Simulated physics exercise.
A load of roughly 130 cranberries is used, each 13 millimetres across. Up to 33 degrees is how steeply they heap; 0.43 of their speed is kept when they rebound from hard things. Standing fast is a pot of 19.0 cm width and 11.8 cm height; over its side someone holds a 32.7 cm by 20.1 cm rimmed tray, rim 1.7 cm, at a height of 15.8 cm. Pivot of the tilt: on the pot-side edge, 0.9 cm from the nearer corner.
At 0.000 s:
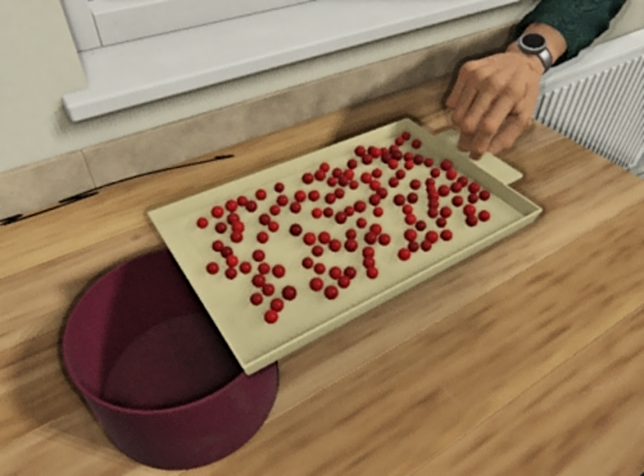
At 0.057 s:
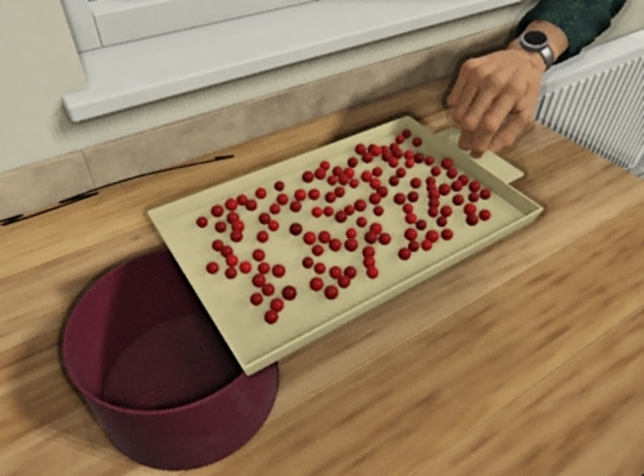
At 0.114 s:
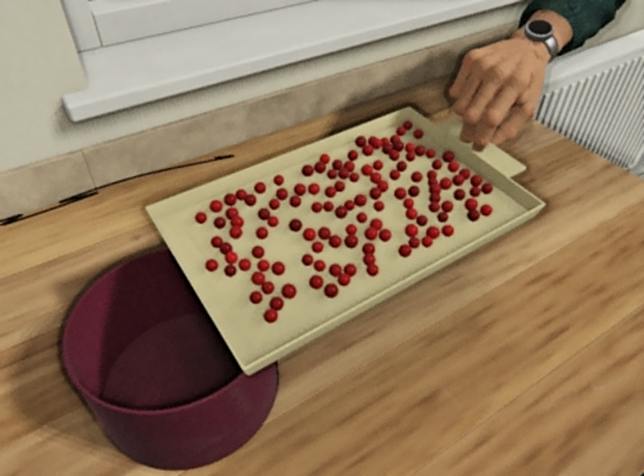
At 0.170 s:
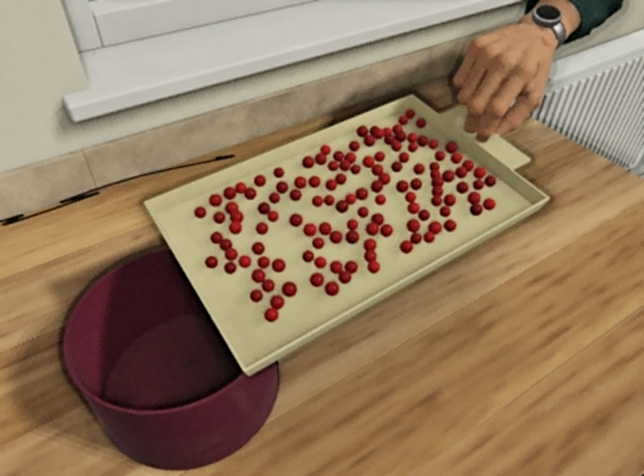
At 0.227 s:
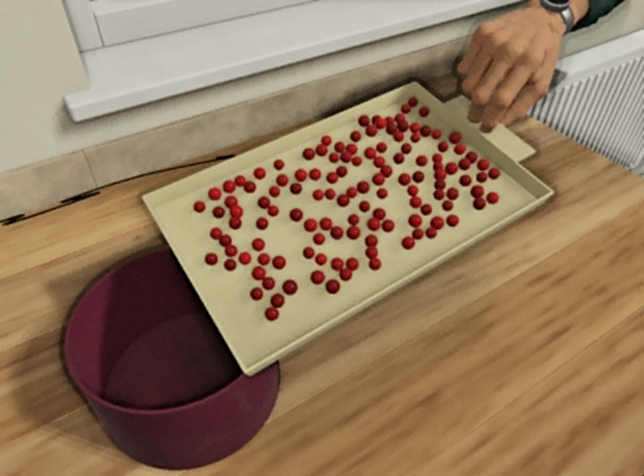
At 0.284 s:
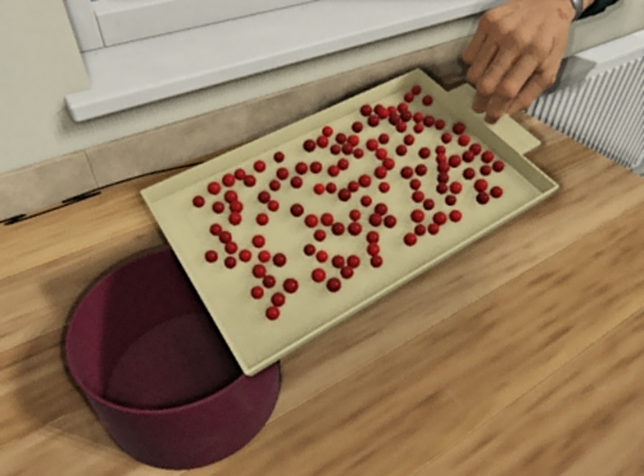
A hand wearing a watch slowly raised the far end of a cream tray scattered with red berries, tilting it slightly toward a dark purple pot, while the berries stayed spread across it.
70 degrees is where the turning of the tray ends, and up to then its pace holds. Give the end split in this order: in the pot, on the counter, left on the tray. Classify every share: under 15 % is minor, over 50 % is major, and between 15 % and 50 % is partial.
Pot: Minor, counter: Minor, tray: Major.
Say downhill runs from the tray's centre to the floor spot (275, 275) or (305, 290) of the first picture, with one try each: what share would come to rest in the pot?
The share comes to about 0 in a hundred, then about 0 in a hundred.
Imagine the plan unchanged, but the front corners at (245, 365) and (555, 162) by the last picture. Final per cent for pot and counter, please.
That works out as pot 5 and counter 10.
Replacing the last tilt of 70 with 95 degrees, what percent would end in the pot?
0 per cent.
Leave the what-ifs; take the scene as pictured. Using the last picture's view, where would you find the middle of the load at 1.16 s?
Look near (347, 263) in the last picture.
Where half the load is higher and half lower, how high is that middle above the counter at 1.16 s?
Roughly 24 centimetres.
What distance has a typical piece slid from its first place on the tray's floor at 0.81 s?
It has moved some 8 cm from its start.
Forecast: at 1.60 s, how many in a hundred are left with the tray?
It comes to near 95 per cent.
After 0.81 s, tilt 39 degrees; the tray holds 100 %, the pot 0 %.
After 1.16 s, tilt 58 degrees; the tray holds 100 %, the pot 0 %.
After 1.60 s, tilt 70 degrees; the tray holds 95 %, the pot 0 %.
At rest (1.9 s), pot 0 %, counter 5 %, tray 95 %.
